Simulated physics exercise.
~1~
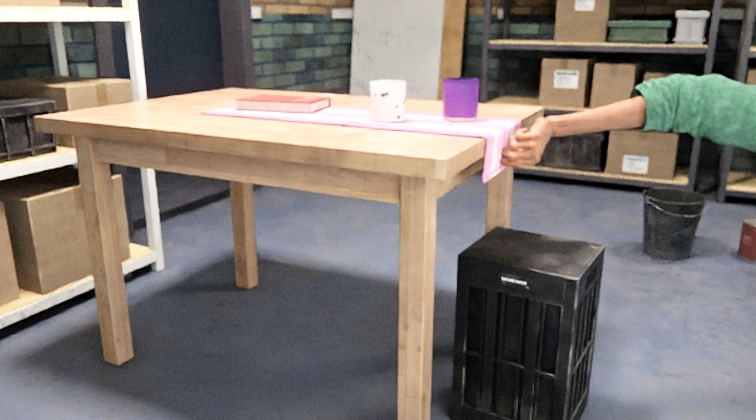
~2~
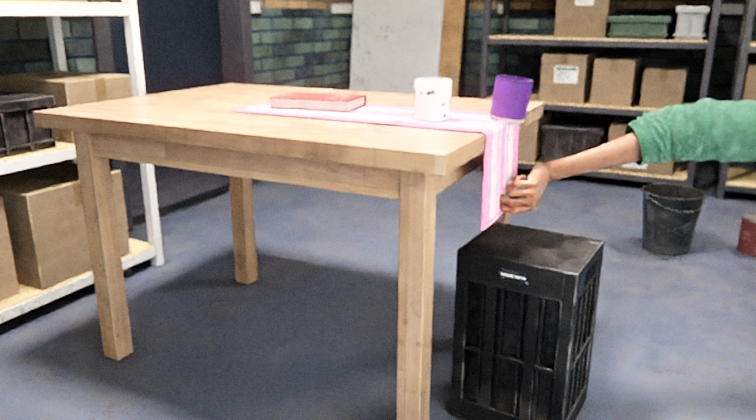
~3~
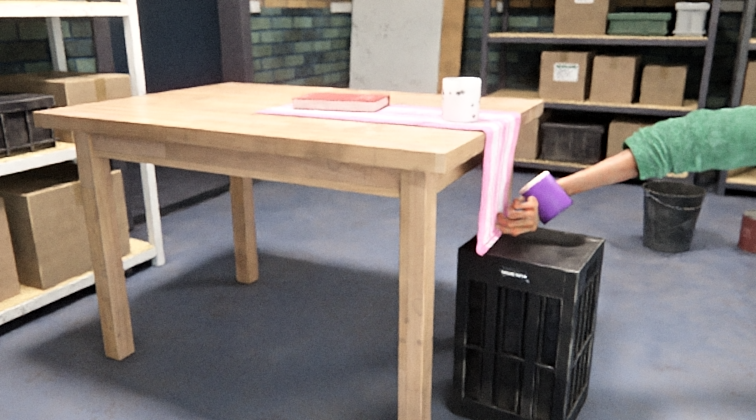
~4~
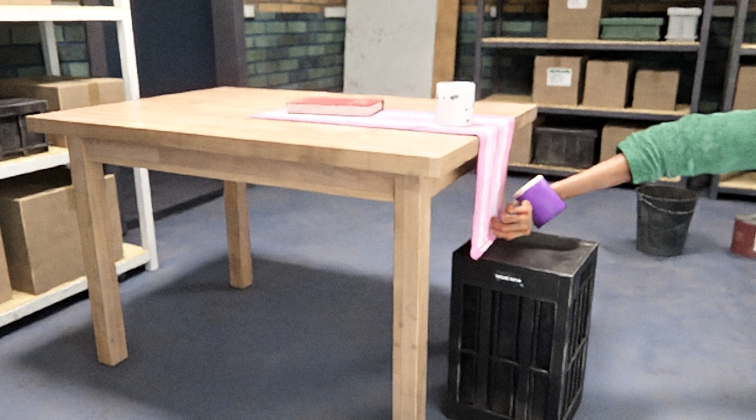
A pink table runner was pulled over the right end of a wooden table by a hand, carrying a red book, a white mug and a purple mug along, until the purple mug went over the edge and the white mug stayed on top.
